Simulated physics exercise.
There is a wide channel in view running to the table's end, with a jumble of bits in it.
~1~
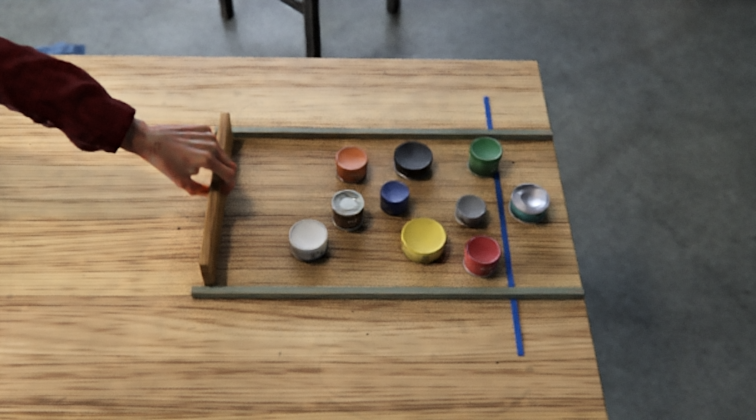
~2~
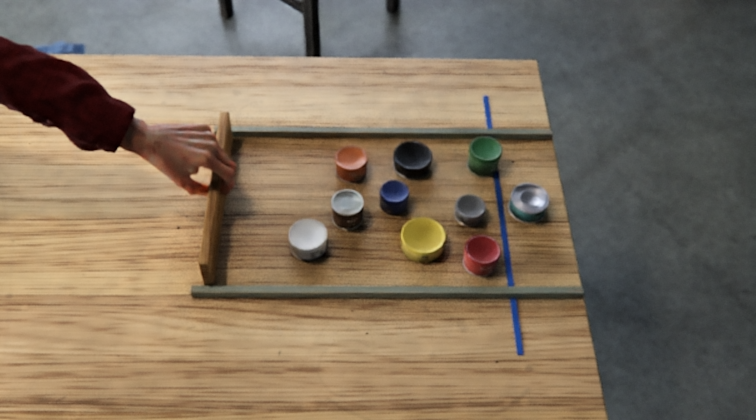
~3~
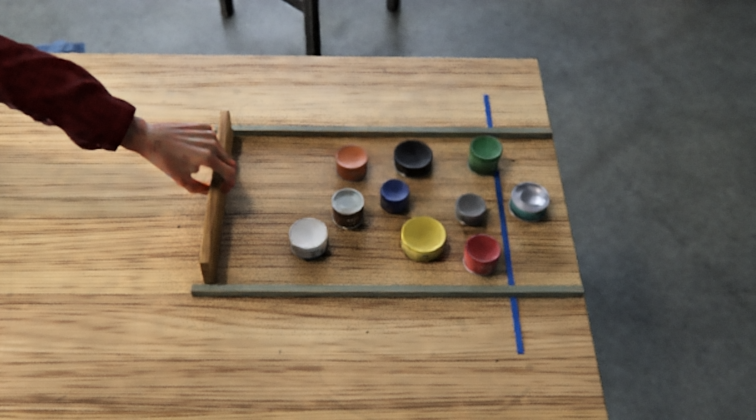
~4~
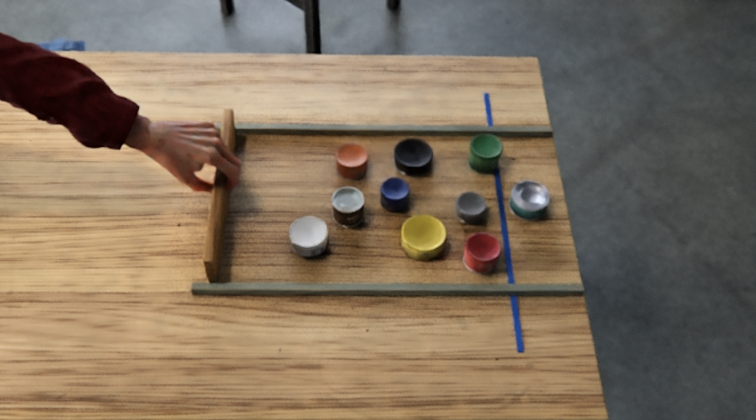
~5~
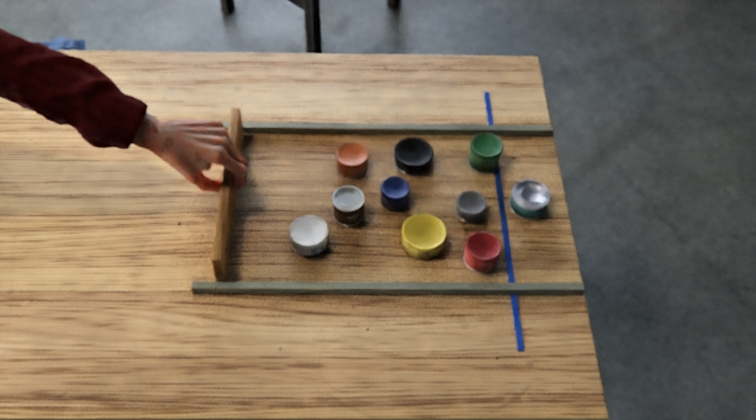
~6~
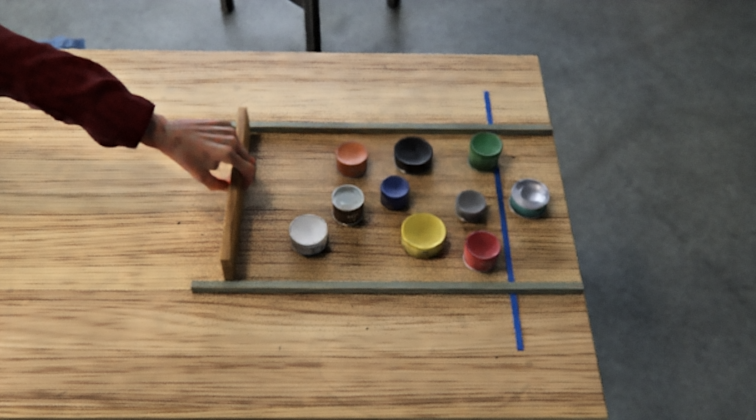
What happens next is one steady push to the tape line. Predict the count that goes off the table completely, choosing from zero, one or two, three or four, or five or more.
The count is one or two.
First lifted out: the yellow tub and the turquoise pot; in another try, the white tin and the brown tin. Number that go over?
The number fallen is 0, and in the other try 0.
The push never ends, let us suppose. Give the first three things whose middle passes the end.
The turquoise pot goes first, followed by the green tin and then the yellow tub.
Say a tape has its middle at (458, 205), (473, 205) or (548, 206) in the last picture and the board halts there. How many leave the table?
0, 0, 5.
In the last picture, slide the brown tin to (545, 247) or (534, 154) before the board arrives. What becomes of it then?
First spot: Safe; second: Gone.
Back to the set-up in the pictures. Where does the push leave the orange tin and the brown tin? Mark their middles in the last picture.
Final positions - orange tin around (513, 162), brown tin around (519, 207).
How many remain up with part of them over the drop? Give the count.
Overhang count: 2.
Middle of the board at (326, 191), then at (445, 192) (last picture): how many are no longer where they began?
Tally: 1; 9.
Early on, none off yet; turquoise pot at rest near (529, 199); green tin at rest near (485, 153); red tin at rest near (482, 251).
A while later, none off yet; turquoise pot at rest near (529, 199); green tin at rest near (485, 153); red tin at rest near (484, 252).
Further along, none off yet; turquoise pot moving near (534, 199); green tin travelled about its own width near (523, 153); red tin travelled about its own width near (504, 260).
Finally, the number that fall off is one or two; lost, turquoise pot.
